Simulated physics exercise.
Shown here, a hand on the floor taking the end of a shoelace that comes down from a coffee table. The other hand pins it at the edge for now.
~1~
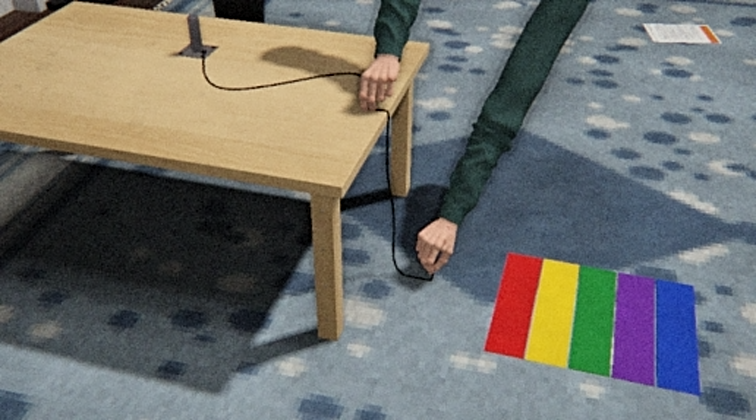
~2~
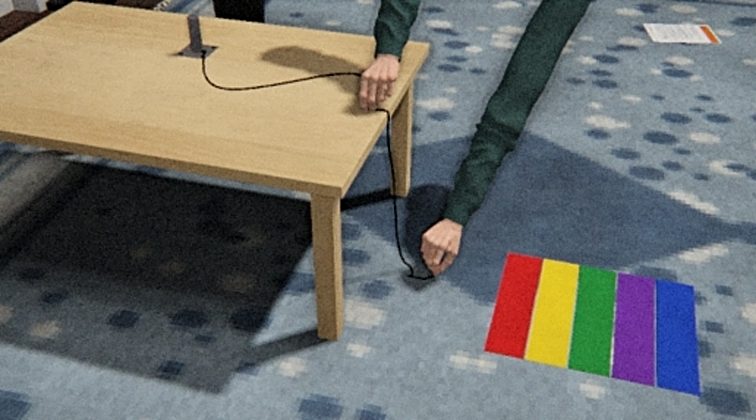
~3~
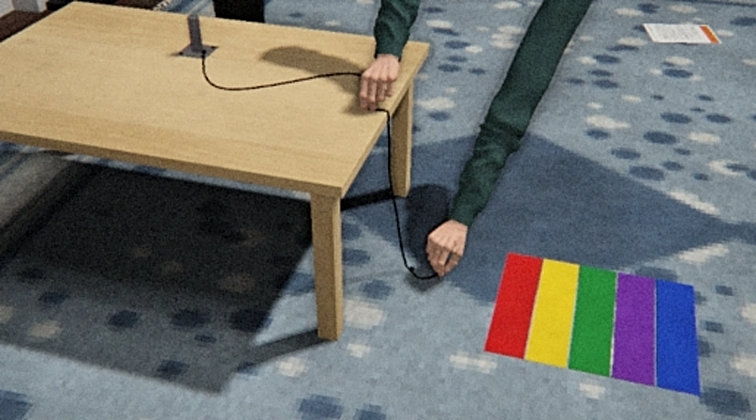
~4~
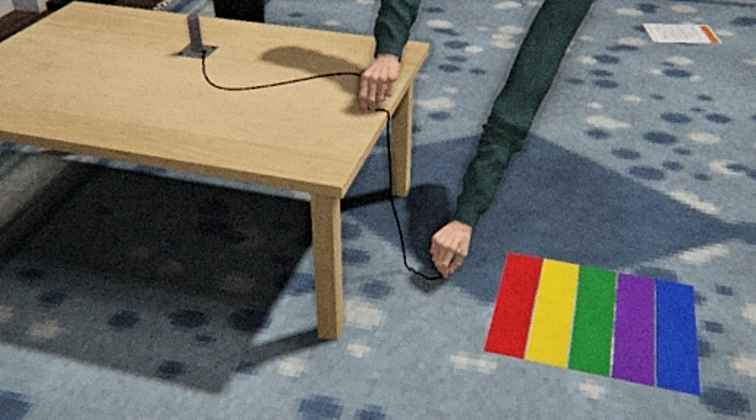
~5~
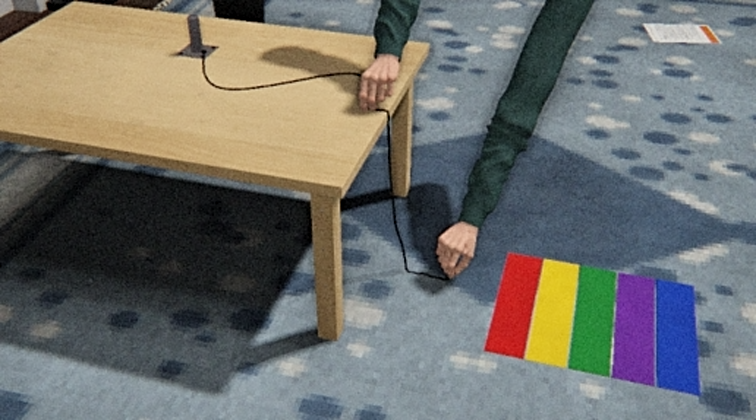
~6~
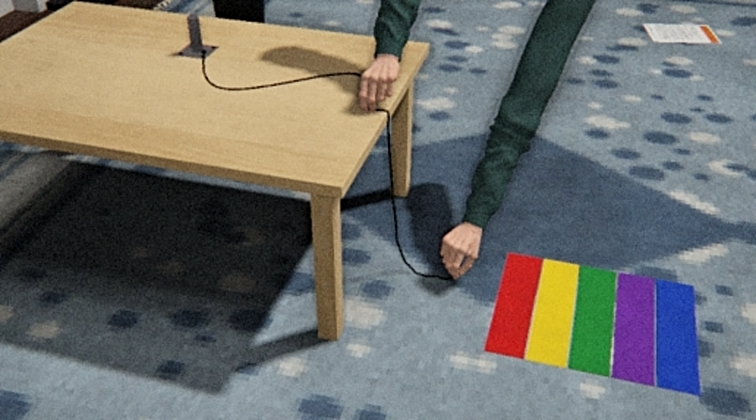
A hand on the floor draws a dark cord's end slightly right beside a table.
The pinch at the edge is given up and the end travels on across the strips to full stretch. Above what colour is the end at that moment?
The end stops over the blue strip.
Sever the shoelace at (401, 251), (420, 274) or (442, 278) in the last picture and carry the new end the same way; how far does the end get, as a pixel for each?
The places are (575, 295), (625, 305) and (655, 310).
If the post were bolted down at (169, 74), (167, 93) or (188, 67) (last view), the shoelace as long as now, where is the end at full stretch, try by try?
About (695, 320), (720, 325) and (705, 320).
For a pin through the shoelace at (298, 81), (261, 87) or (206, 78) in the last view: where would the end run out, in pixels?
Try by try, around (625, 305), (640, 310) and (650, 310).
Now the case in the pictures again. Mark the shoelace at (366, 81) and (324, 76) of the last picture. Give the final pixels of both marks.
They go to (422, 113) and to (375, 89).
Soon after, end near (624, 306); over purple.
Then, end near (666, 313); over blue.
At full stretch, end near (691, 318); over blue. It gets as far as the blue strip.
